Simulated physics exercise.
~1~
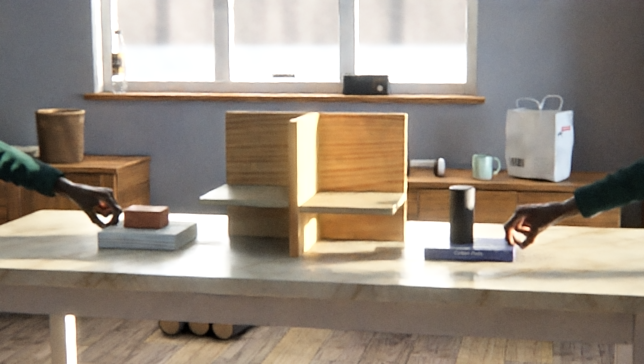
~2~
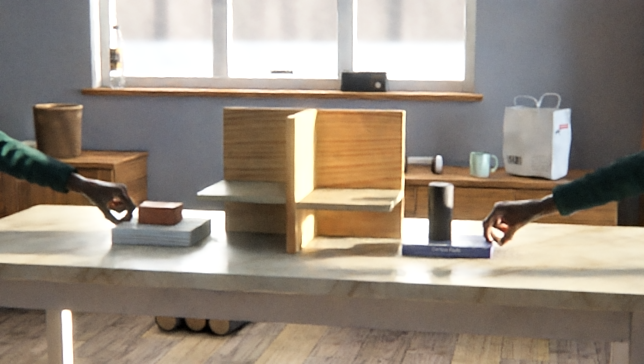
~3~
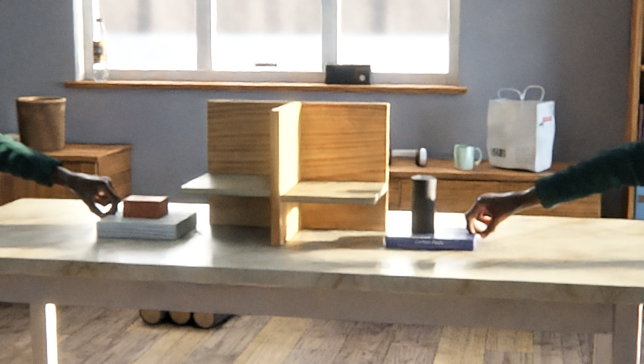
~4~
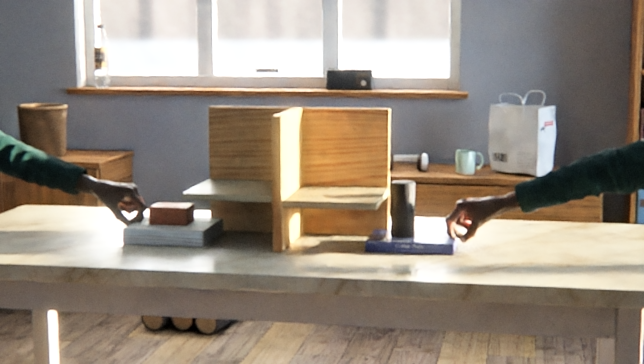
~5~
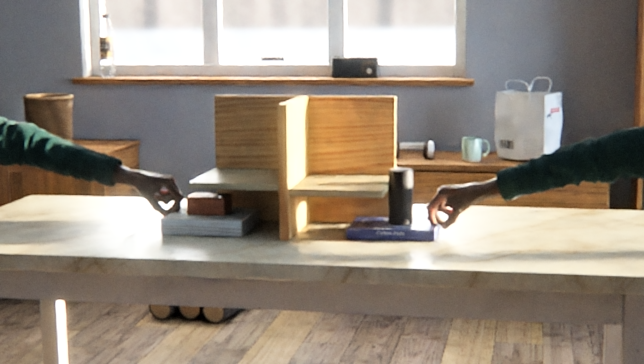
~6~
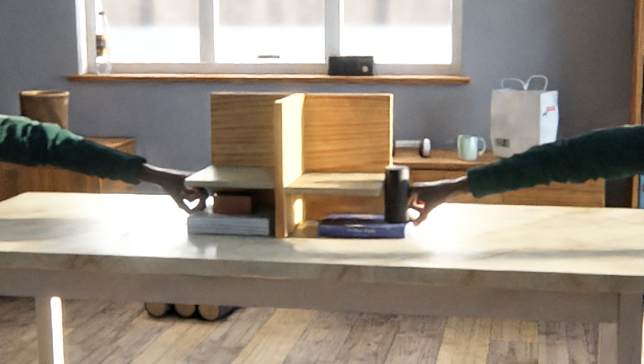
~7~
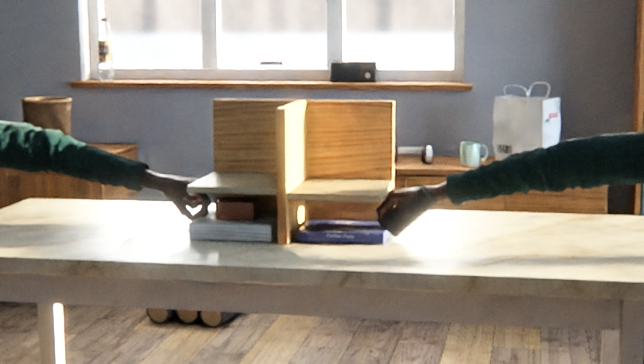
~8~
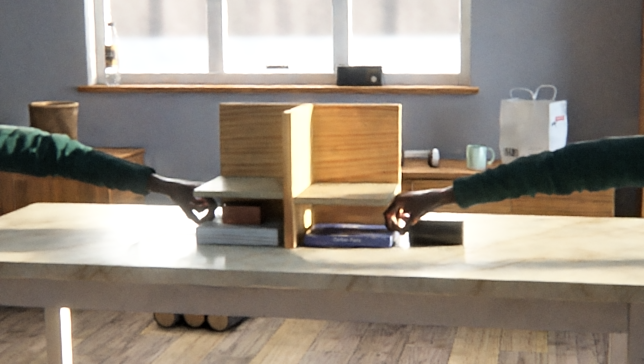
Two hands in dark green sleeves reach in from either side of a pale table, seen from the front in a slightly swaying view, with a window behind. Between them stands a wooden shelf with two low openings. The left hand pushes a white board carrying an orange block rightwards, while the right hand slides a blue box with an upright black candle leftwards. The block rides under the shelf untouched. The candle meets the shelf's edge, slips back on its carrier, tilts and drops off, ending on its side on the table as the blue box sits beneath.
